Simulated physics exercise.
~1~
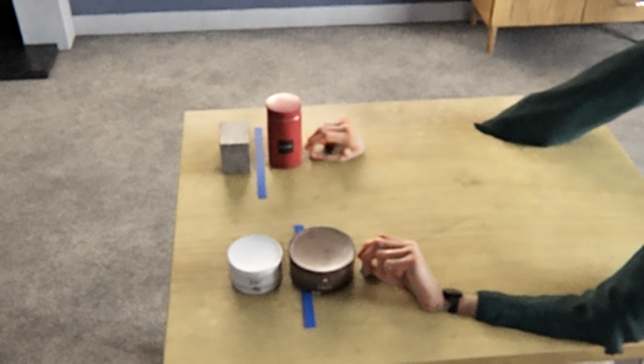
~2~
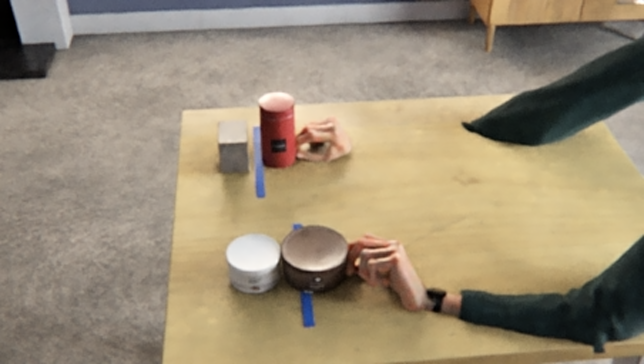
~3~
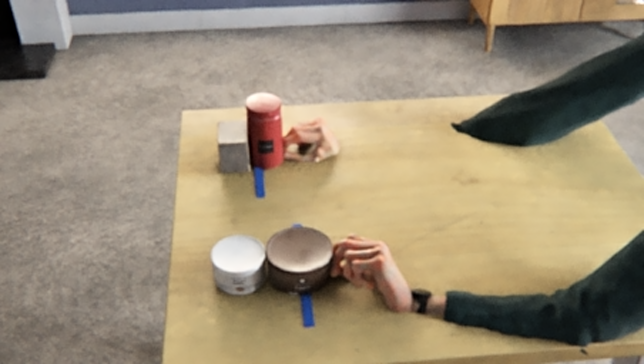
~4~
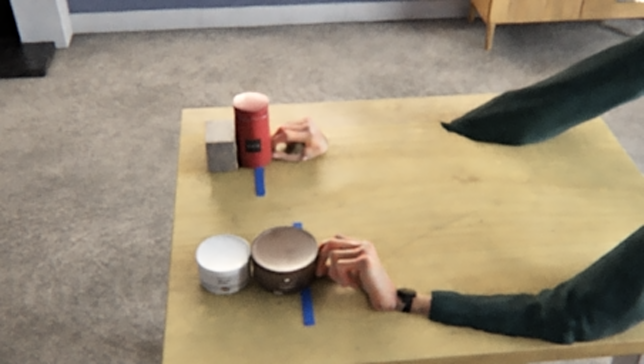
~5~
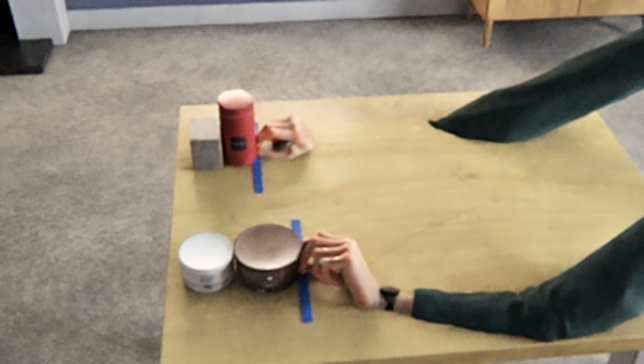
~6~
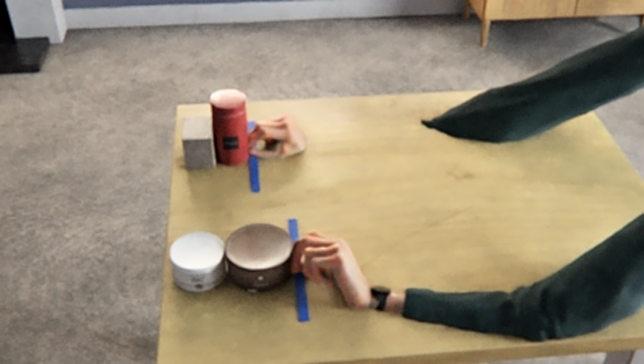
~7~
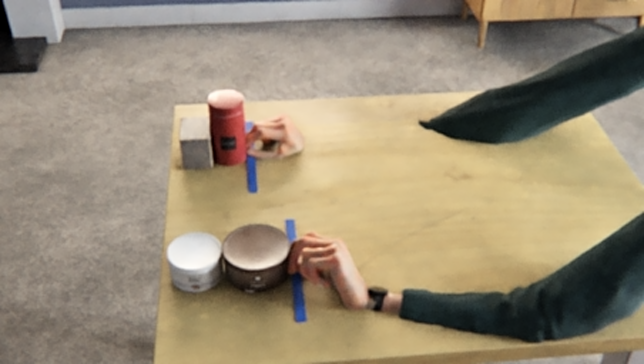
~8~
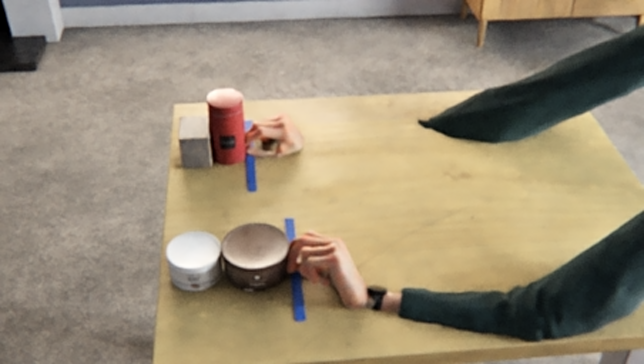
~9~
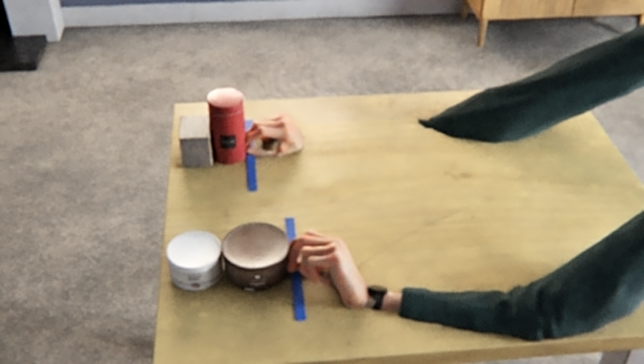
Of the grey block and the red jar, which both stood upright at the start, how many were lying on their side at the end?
None of them were, as the grey block and the red jar were both still standing upright at the end.
